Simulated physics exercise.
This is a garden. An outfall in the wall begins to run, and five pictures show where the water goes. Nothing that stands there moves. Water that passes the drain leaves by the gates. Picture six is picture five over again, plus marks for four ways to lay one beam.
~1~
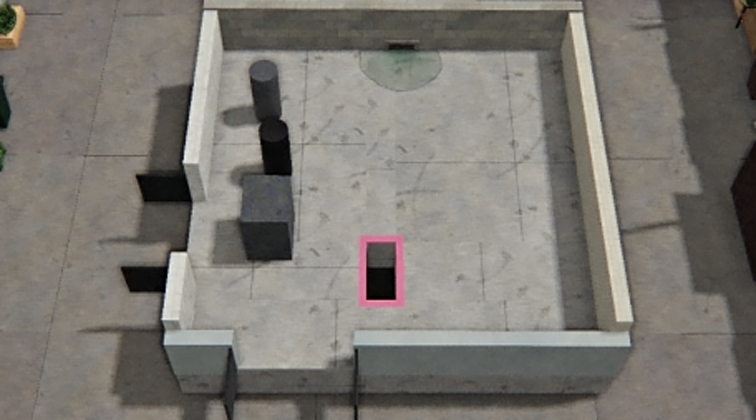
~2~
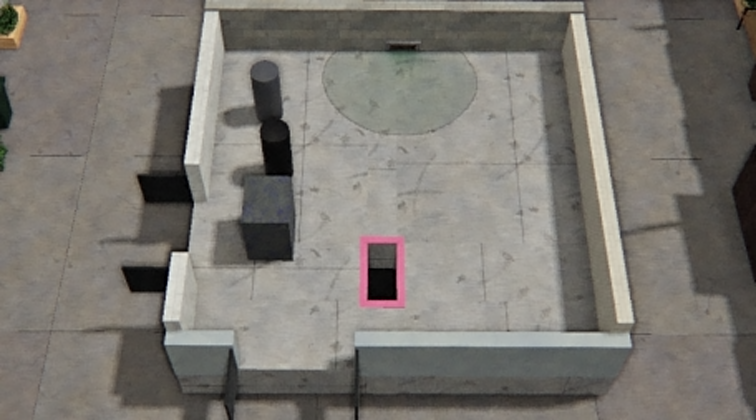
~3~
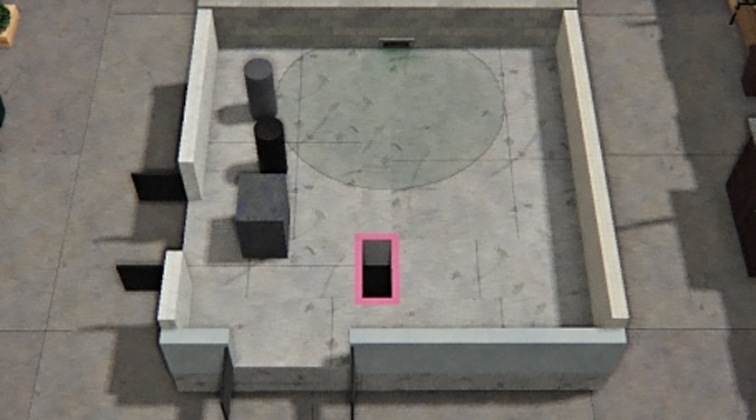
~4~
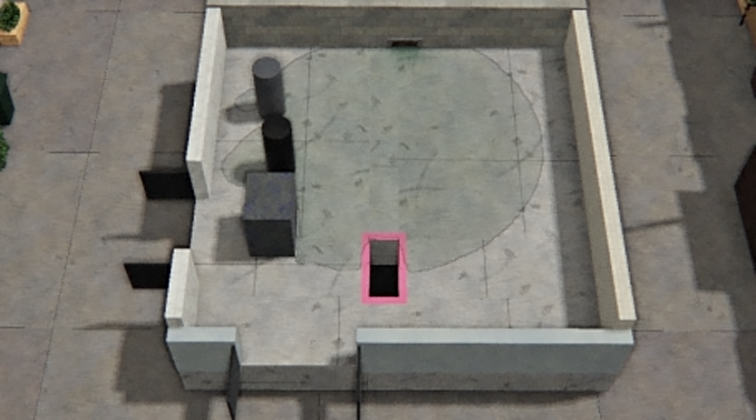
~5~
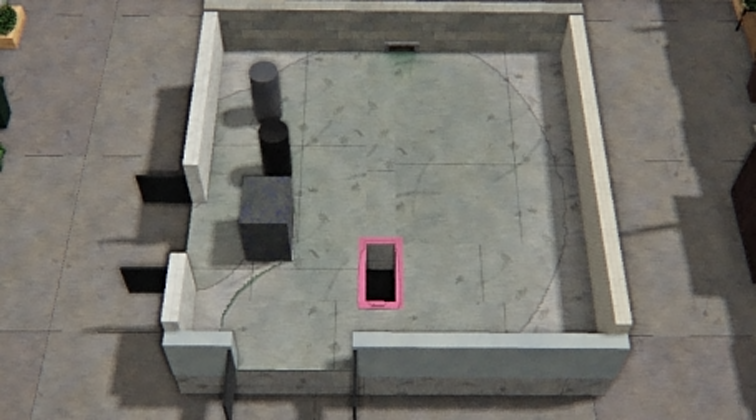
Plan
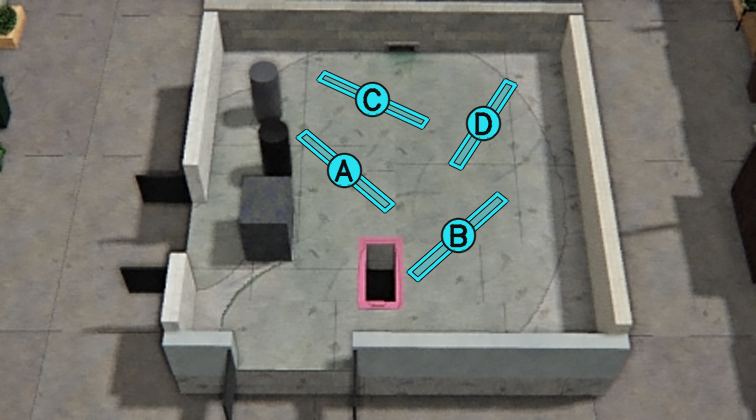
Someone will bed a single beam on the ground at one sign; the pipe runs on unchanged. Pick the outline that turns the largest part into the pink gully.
Go for B.
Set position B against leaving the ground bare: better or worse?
It is better.
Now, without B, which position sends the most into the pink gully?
D.
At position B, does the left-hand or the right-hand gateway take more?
The right one.
In cyan, A from (302, 134) to (389, 207); B from (413, 275) to (501, 197); C from (321, 76) to (424, 123); D from (455, 165) to (510, 83).
With A, about 20 % of the stream goes into the pink gully, about 80 % out by the gates.
With B, about 43 % of the stream goes into the pink gully, about 57 % out by the gates.
With C, about 20 % of the stream goes into the pink gully, about 80 % out by the gates.
With D, about 30 % of the stream goes into the pink gully, about 70 % out by the gates.
